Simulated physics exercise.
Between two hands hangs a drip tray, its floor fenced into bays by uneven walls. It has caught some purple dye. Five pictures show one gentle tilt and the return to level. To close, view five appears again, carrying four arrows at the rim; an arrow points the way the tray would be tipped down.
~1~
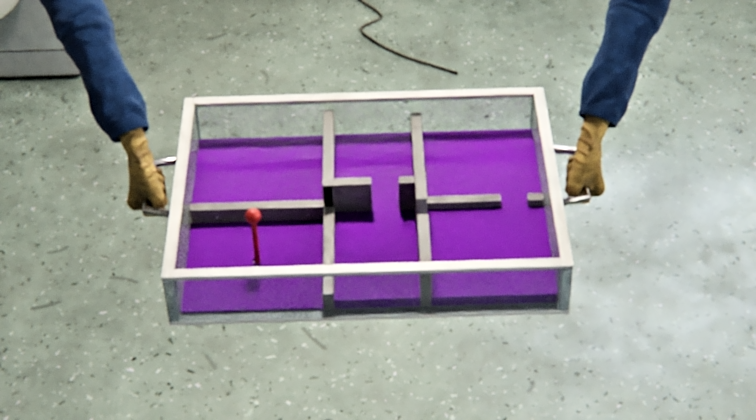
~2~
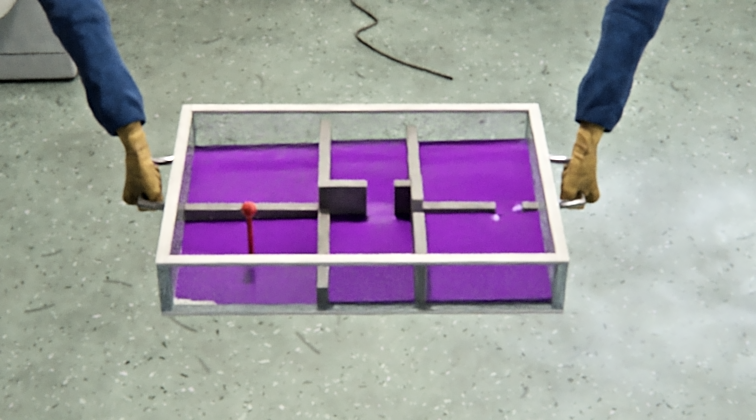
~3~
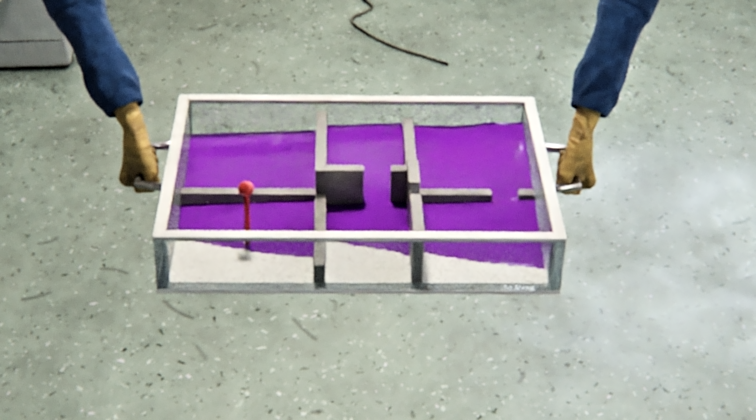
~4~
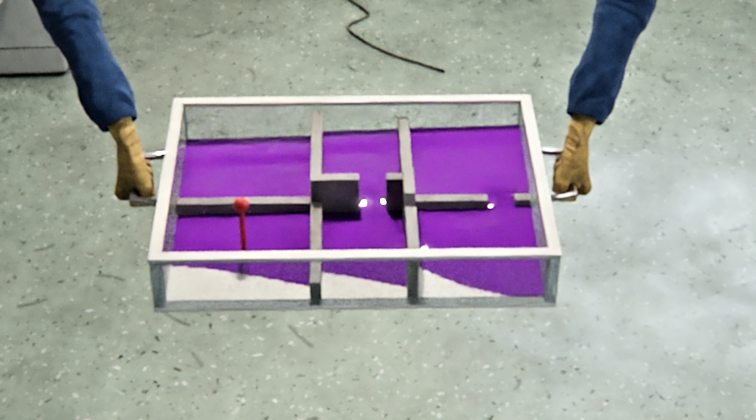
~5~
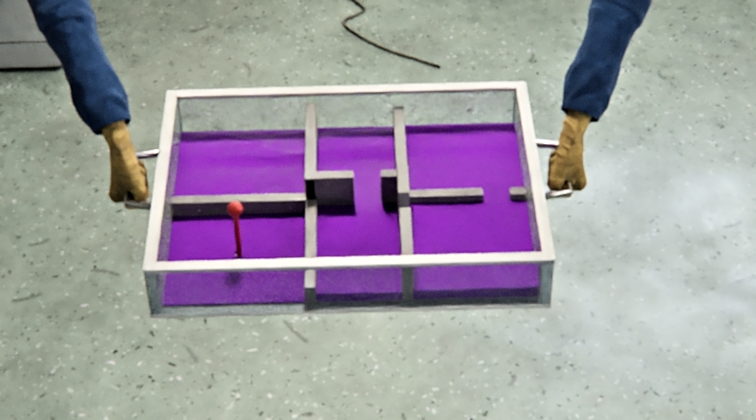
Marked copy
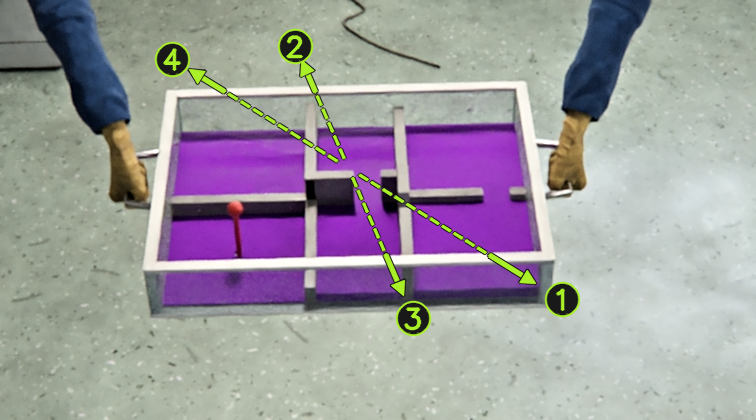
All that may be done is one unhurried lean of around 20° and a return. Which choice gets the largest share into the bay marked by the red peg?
The answer is direction 3.
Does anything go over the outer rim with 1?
Yes.
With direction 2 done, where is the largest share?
The back left bay.
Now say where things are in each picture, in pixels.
In the first frame, the tray is level; deepest in the front middle bay, at (376, 252), shallowest in the front left; red peg at (253, 216).
In the second frame, tipped about 6° down to the back; no wall is crossed.
In the third frame, tipped about 9° down to the back; no wall is crossed; red peg at (246, 189).
In the fourth frame, tipped about 5° down to the back; no wall is crossed.
In the fifth frame, the tray is level; deepest in the back right bay, at (460, 160), shallowest in the front left; red peg at (235, 209).
In lime, 1 ends at (531, 280); 2 ends at (303, 64); 3 ends at (401, 291); 4 ends at (193, 72).
If 1 is chosen, about 5 % of the liquid ends in the peg's bay; about 13 % goes over the rim.
If 2 is chosen, about 6 % of the liquid ends in the peg's bay; nothing spills.
If 3 is chosen, about 22 % of the liquid ends in the peg's bay; nothing spills.
If 4 is chosen, about 5 % of the liquid ends in the peg's bay; nothing spills.
